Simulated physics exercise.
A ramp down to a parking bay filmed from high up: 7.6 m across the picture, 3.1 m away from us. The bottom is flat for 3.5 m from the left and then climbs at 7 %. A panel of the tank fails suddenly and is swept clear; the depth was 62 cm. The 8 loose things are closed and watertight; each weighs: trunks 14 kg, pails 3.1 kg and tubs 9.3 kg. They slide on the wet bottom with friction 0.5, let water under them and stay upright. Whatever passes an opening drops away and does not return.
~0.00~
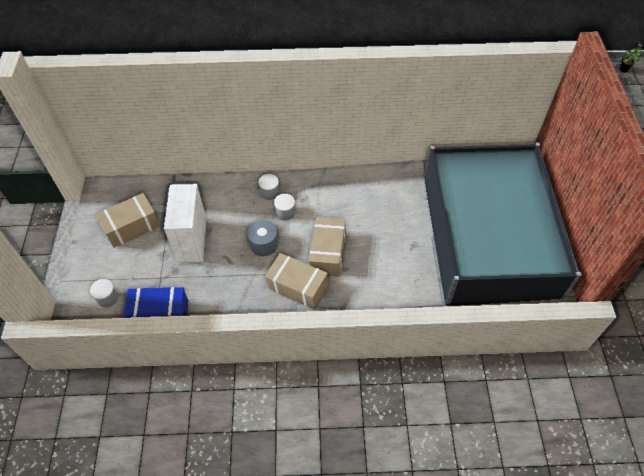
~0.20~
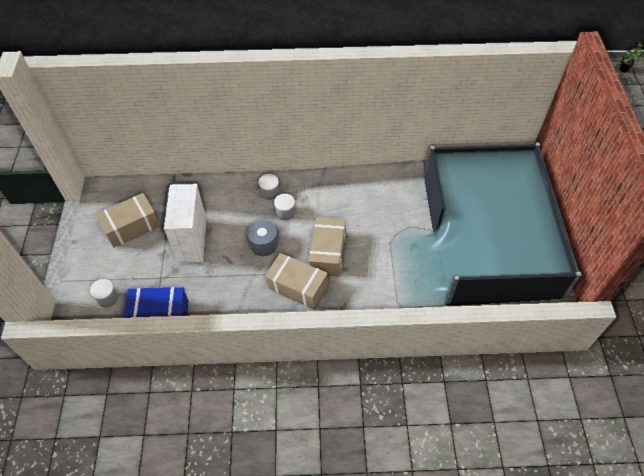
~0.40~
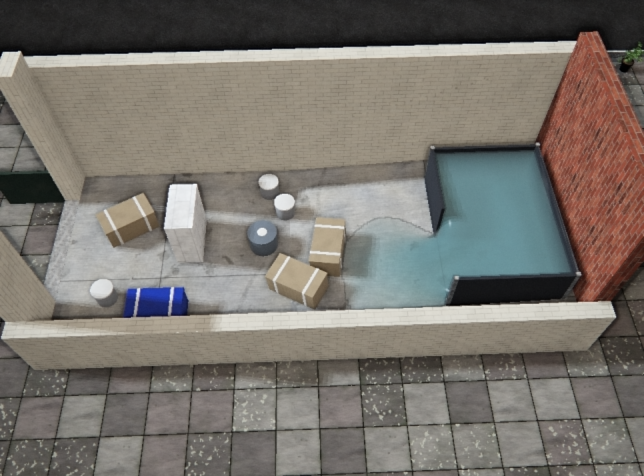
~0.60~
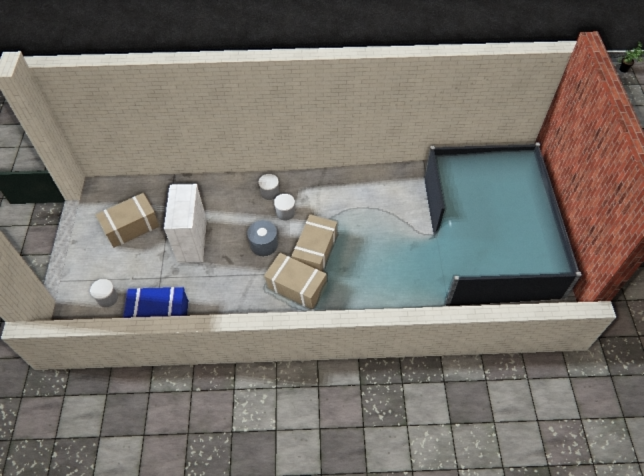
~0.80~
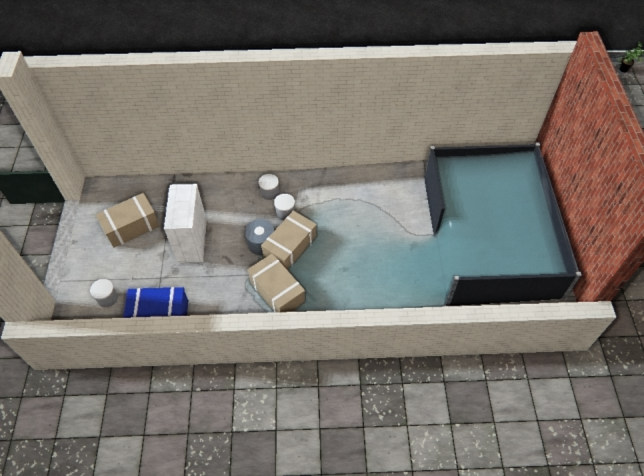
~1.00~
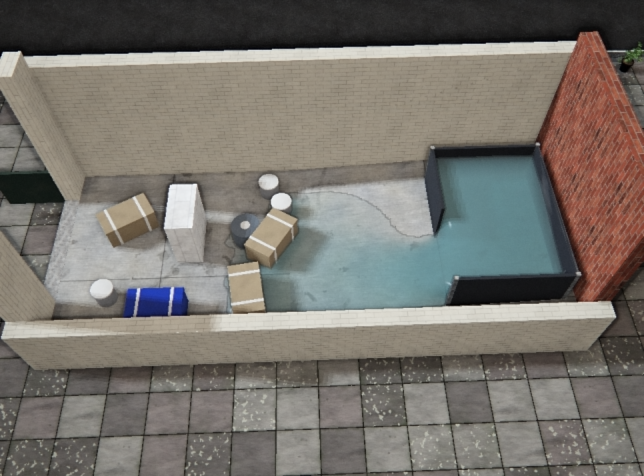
Water bursting from a dark tank at right, spreading left across a walled concrete bay and pushing two taped brown boxes along.
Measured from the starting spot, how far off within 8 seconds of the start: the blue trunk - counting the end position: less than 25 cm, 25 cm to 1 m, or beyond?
Blue trunk ends far away.
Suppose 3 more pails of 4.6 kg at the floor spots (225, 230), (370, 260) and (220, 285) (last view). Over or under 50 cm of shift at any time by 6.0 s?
In turn: More, over, over.
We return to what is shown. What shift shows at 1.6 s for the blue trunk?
Roughly 60 cm by then.
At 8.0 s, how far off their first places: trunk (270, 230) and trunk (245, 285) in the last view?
In that order: 120 cm, 400 cm.
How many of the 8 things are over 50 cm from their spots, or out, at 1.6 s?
I count 5.
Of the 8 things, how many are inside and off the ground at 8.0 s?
5 of them.
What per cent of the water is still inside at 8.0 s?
About 52 per cent.
After 1.6 s the blue trunk is near (114, 300), 0.6 m from its start, aground; 0 of 8 are out; 3 afloat.
After 3.6 s the blue trunk is near (58, 279), 1.4 m from its start, afloat; 1 of 8 are out; 5 afloat.
After 5.6 s the blue trunk has gone out; 3 of 8 are out; 5 afloat.
After 8.0 s the blue trunk has gone out; 3 of 8 are out; 5 afloat.
